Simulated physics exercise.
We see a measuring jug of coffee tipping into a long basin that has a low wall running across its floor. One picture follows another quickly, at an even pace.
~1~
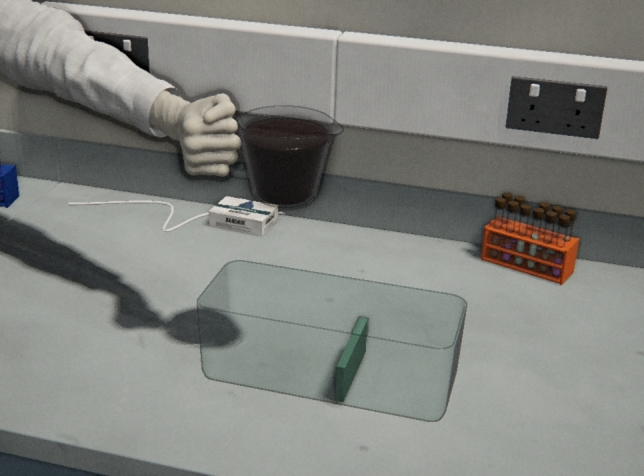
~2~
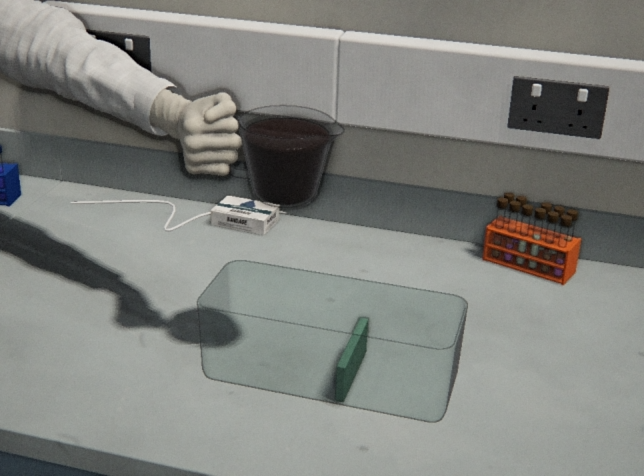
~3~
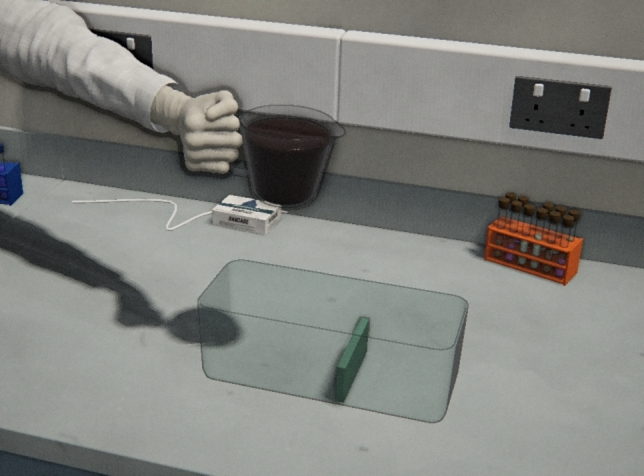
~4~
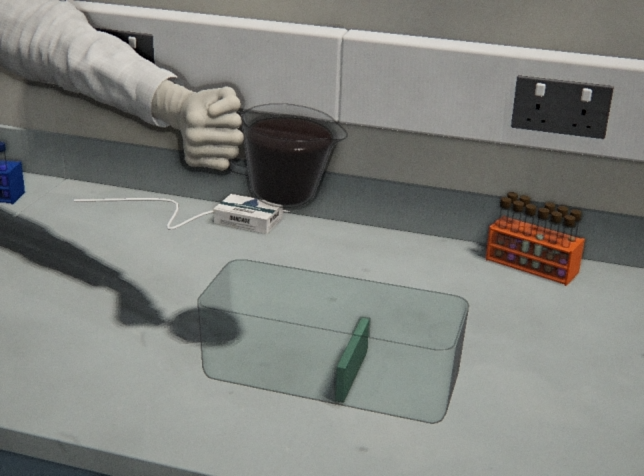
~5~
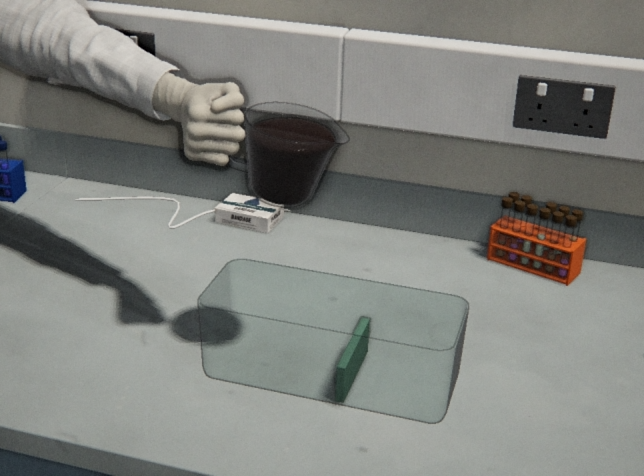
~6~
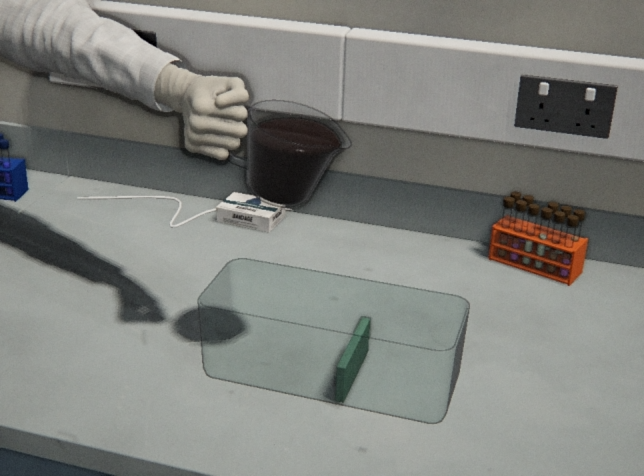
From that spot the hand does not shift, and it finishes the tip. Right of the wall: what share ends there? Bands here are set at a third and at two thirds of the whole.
The amount on the right comes to more than two thirds of the whole.
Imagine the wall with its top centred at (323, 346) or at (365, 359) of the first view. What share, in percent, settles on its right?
Roughly 90 % and 70 %.
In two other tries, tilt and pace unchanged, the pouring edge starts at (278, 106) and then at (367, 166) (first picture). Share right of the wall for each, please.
First place gives some 5 %, second place some 90 %.
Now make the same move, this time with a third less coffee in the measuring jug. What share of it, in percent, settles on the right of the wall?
About 75 in a hundred.
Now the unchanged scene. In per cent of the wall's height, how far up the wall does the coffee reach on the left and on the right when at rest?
On the left roughly 10, on the right roughly 50.
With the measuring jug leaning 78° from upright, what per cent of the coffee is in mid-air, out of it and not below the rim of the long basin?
Near 35 %.
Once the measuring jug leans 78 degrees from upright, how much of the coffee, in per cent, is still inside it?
It keeps around 55 per cent at that angle.
A moment on, the measuring jug is tipped on its side and 55 per cent is still to pour, 0 is left of the wall and 11 right of it.
Next, the measuring jug is tipped right over and 3 per cent is still to pour, 4 is left of the wall and 78 right of it.
Then the measuring jug is tipped right over and 0 per cent is still to pour, 14 is left of the wall and 83 right of it.
Later the measuring jug is tipped right over and 0 per cent is still to pour, 14 is left of the wall and 83 right of it.
At rest 14 per cent lies left of the wall, 83 right of it and 3 outside.
